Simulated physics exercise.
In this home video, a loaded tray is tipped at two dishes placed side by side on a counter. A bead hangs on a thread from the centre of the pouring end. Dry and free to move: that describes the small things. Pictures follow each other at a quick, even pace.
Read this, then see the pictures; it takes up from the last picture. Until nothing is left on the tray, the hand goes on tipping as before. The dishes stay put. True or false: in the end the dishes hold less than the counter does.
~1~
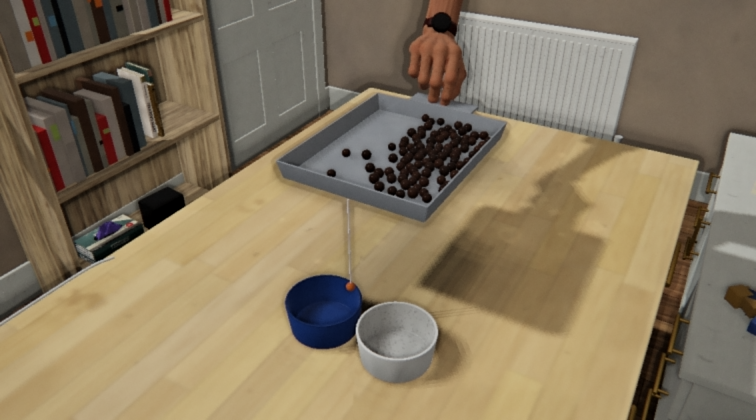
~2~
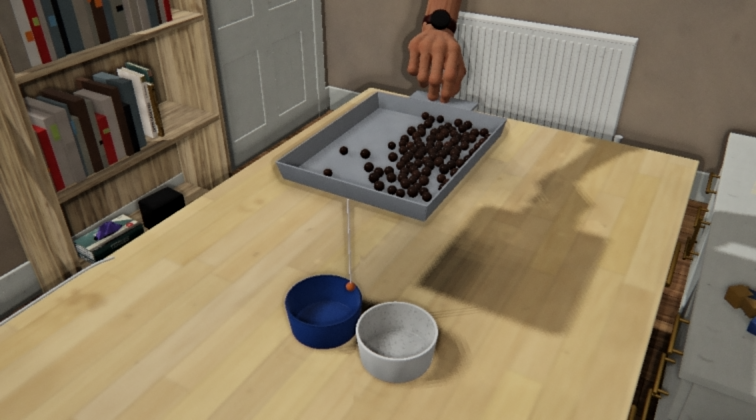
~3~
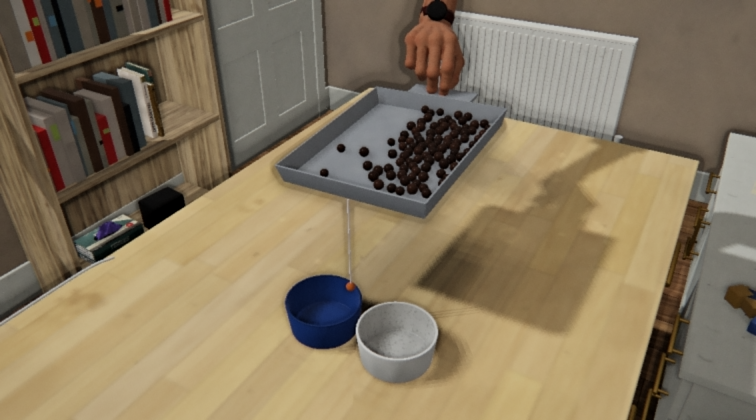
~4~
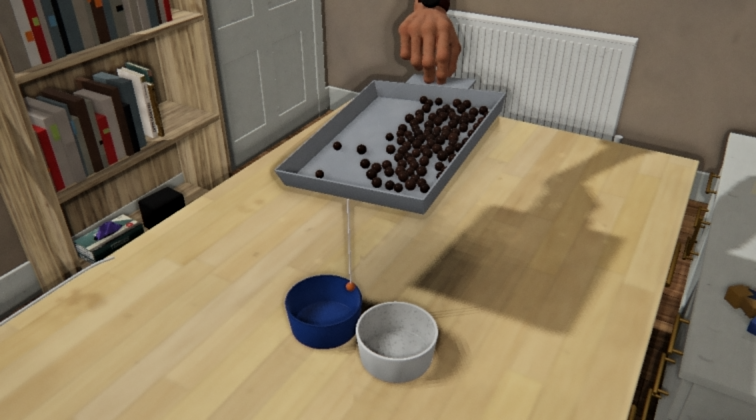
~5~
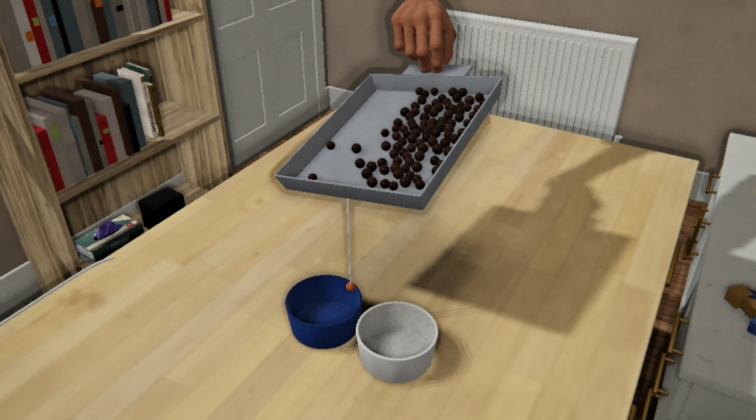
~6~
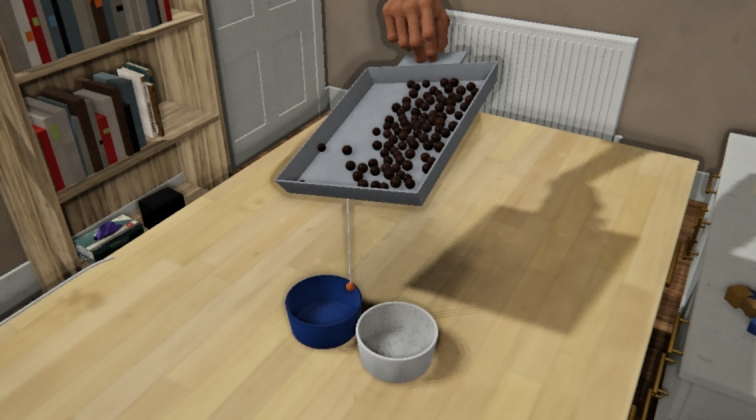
True.
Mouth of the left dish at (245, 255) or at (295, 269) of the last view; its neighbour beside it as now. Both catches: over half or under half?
One: Over half. Two: Over half.
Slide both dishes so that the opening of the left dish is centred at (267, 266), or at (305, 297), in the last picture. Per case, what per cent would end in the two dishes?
First some 70, then 30 per cent.
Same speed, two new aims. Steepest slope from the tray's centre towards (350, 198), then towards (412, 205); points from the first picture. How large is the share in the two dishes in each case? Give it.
Roughly 40 % in the first case and 80 % in the second.
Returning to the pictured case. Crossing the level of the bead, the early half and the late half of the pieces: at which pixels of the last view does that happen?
I'd say around (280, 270) at first, then around (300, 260).
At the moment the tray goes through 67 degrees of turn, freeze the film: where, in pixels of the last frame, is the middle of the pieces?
Look close to (303, 193) in the last picture.
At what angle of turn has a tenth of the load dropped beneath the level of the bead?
Approx. 65° from level.
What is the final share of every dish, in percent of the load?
Left dish keeps 10 %, right dish keeps 0 %.
Just after the last frame, tray tipped steeply; roughly two thirds on the tray; roughly a quarter outside both; roughly a quarter in the air.
A moment on, tray tipped past a quarter turn; about a tenth on the tray; just a few in the right dish; about a tenth in the left dish; the larger part outside both; about a tenth in the air.
Further on, tray tipped past a quarter turn; just a few in the right dish; about a tenth in the left dish; almost all outside both.
When it is over, tray tipped past a quarter turn; just a few in the right dish; about a tenth in the left dish; almost all outside both.
